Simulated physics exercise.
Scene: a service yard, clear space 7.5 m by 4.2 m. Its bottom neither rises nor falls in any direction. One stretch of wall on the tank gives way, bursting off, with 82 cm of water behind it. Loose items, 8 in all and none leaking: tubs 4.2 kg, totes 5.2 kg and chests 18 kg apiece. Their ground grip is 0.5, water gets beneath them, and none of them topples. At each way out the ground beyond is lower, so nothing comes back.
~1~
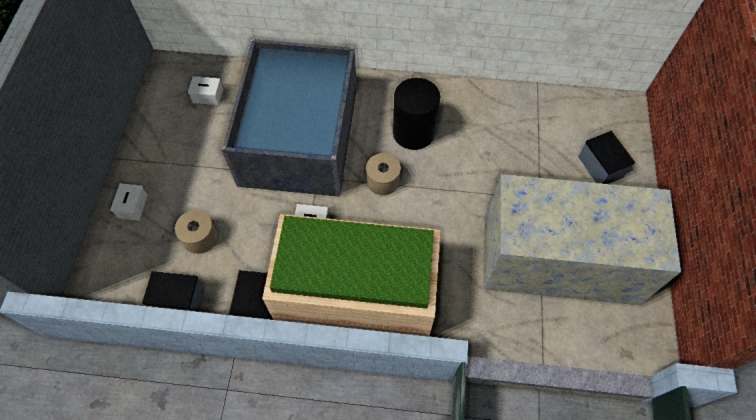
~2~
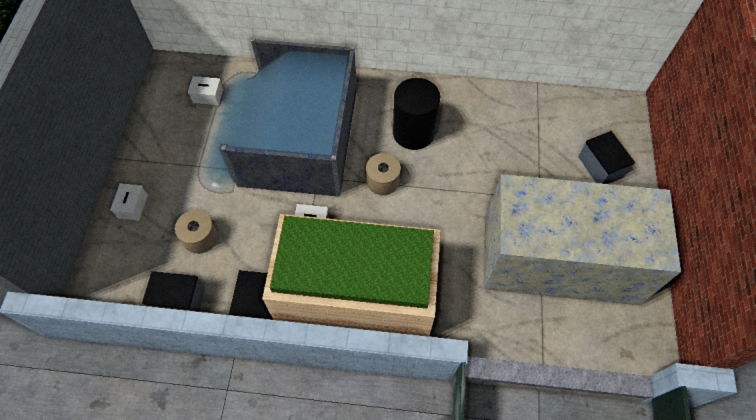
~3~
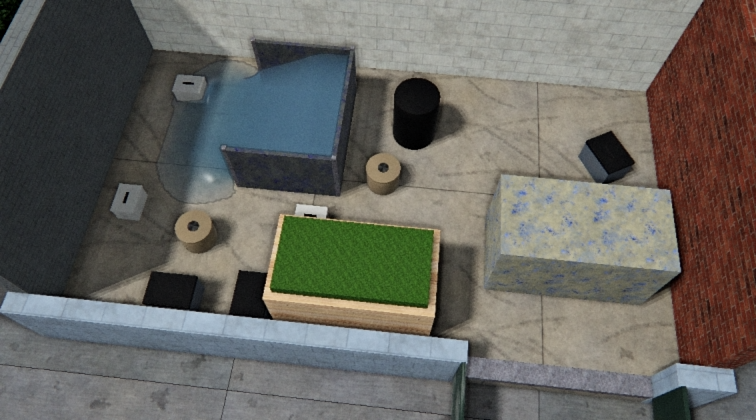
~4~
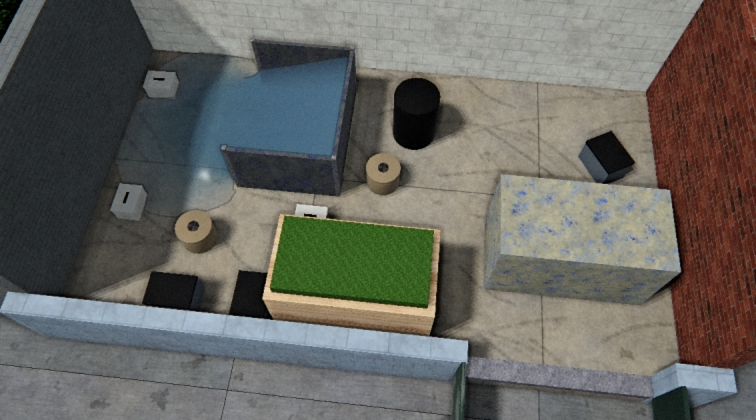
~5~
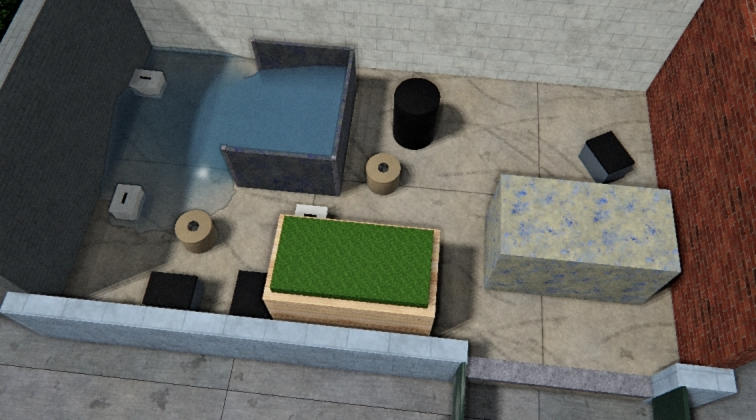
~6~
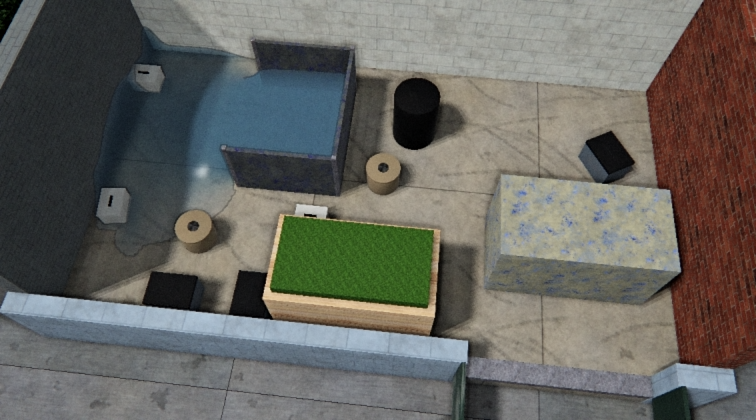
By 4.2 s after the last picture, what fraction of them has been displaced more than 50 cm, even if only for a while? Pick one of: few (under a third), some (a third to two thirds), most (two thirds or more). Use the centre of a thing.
Most.
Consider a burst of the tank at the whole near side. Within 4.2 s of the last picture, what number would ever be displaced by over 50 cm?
6.
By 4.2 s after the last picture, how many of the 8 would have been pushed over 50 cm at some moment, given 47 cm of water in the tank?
Count under that change: 5.
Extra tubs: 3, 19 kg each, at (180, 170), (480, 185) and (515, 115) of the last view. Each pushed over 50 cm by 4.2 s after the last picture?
Going through them in turn, I'd say beyond, not that far and not that far.
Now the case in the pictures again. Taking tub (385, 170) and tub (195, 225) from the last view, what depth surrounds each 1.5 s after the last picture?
I'd put it at 0 cm and 3 cm respectively.
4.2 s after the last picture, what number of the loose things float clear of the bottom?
4.
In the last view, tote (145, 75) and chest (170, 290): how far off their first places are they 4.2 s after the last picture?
In turn: 200 cm, 250 cm.
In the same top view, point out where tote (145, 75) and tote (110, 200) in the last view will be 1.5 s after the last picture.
Around (208, 55) and (90, 277).
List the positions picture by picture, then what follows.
The first frame shows a tote at (204, 86), on the bottom; a tote at (126, 198) rests on the ground; 2.2 m2 under water; 0 of 8 have shifted.
The second frame shows a tote at (204, 86), on the bottom; a tote at (126, 198), on the bottom; 3.3 m2 under water; 0 of 8 have shifted.
The third frame shows a tote at (189, 84) rests on the ground, 22 cm from its start; a tote at (126, 198) rests on the ground; 4.6 m2 under water; 1 of 8 have shifted.
The fourth frame shows a tote at (159, 80), on the bottom, 66 cm from its start; a tote at (126, 198) rests on the ground; 6.4 m2 under water; 1 of 8 have shifted.
The fifth frame shows a tote at (146, 78), afloat, 85 cm from its start; a tote at (125, 198), on the bottom; water covers 7.0 m2; 1 of 8 have shifted.
The sixth frame shows a tote at (144, 73) floats, 85 cm from its start; a tote at (111, 202), on the bottom, 19 cm from its start; water covers 7.4 m2; 2 of 8 have shifted.
Then, 0.4 s after the last picture 2 of 8 are over 50 cm from their spots; 2 afloat.
Then, 1.5 s after the last picture 2 of 8 are over 50 cm from their spots; 2 afloat.
Then, 2.8 s after the last picture 4 of 8 are over 50 cm from their spots; 5 afloat.
Then, 4.2 s after the last picture 6 of 8 are over 50 cm from their spots, and 6 have been at some point; 4 afloat.
